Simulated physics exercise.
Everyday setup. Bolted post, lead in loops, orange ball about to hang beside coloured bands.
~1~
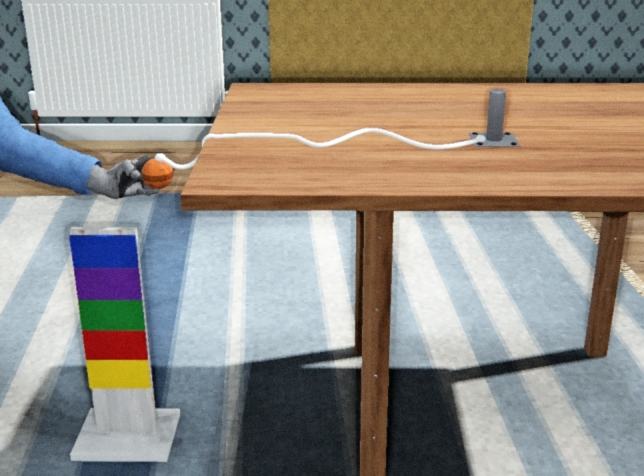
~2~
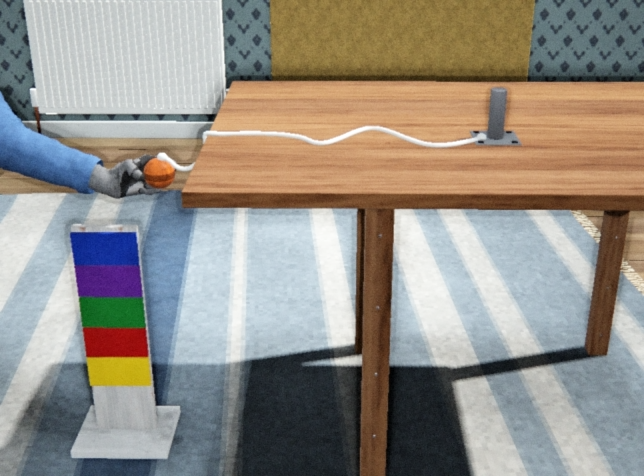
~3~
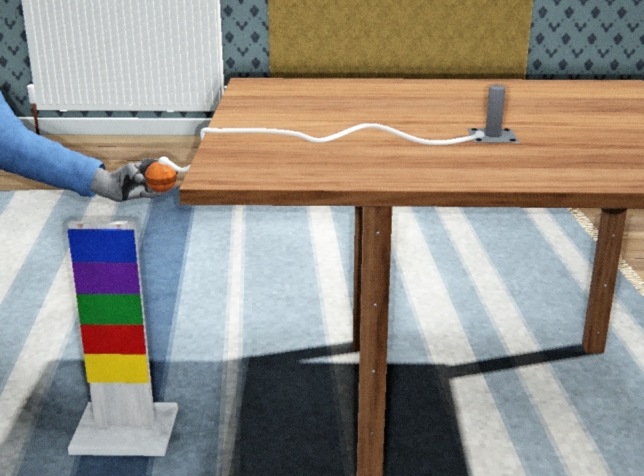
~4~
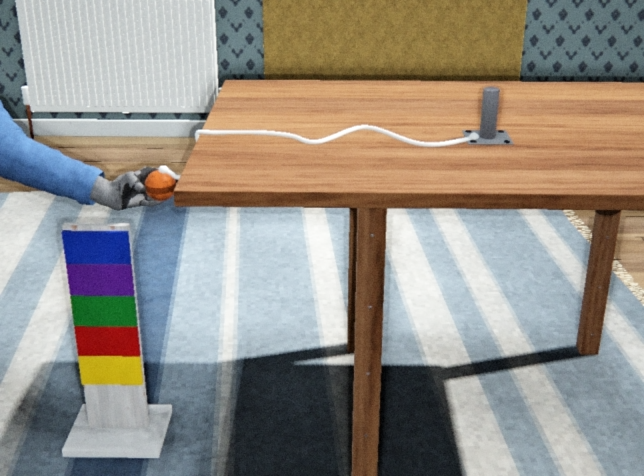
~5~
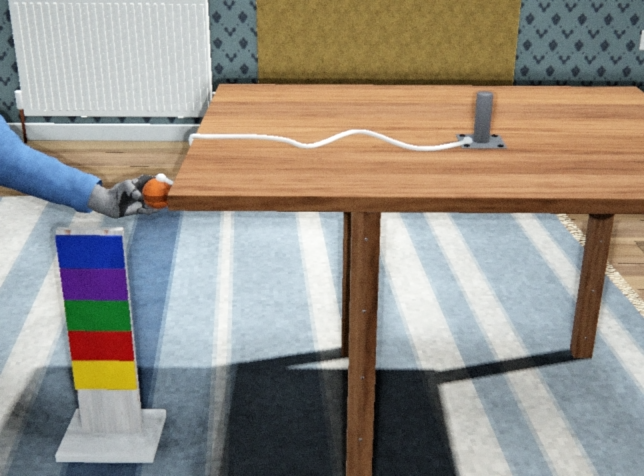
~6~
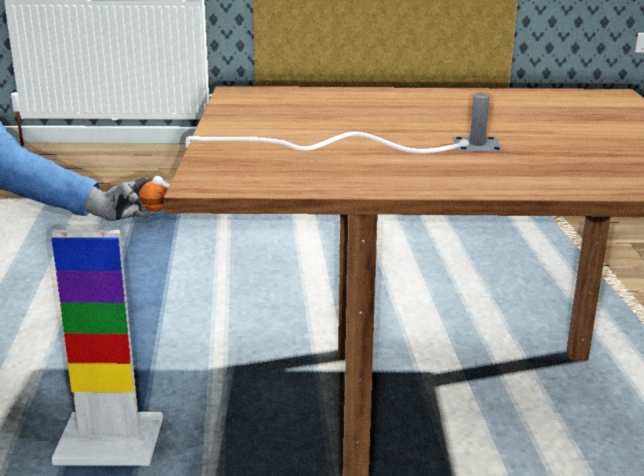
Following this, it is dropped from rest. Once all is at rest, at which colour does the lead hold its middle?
At purple.
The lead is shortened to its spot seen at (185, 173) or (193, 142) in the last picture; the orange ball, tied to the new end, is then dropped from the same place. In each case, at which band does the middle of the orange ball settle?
Cut one gives blue; cut two gives higher than all five.
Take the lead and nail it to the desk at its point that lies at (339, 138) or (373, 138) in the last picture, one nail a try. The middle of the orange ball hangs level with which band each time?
Note: Try 1 blue; try 2 blue.
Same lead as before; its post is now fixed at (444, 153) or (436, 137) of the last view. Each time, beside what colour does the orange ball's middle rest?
Result 1: Green. Result 2: Green.
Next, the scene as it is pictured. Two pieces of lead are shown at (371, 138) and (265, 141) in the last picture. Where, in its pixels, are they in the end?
I'd say about (343, 142) for one and about (201, 141) for the other.
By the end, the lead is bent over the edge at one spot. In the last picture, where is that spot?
Go for the one at (253, 140).
Soon after, ball near (227, 267); level with blue.
After that, ball near (199, 283); level with purple.
In the end, ball near (194, 283); level with purple. Its centre hangs level with the purple band.
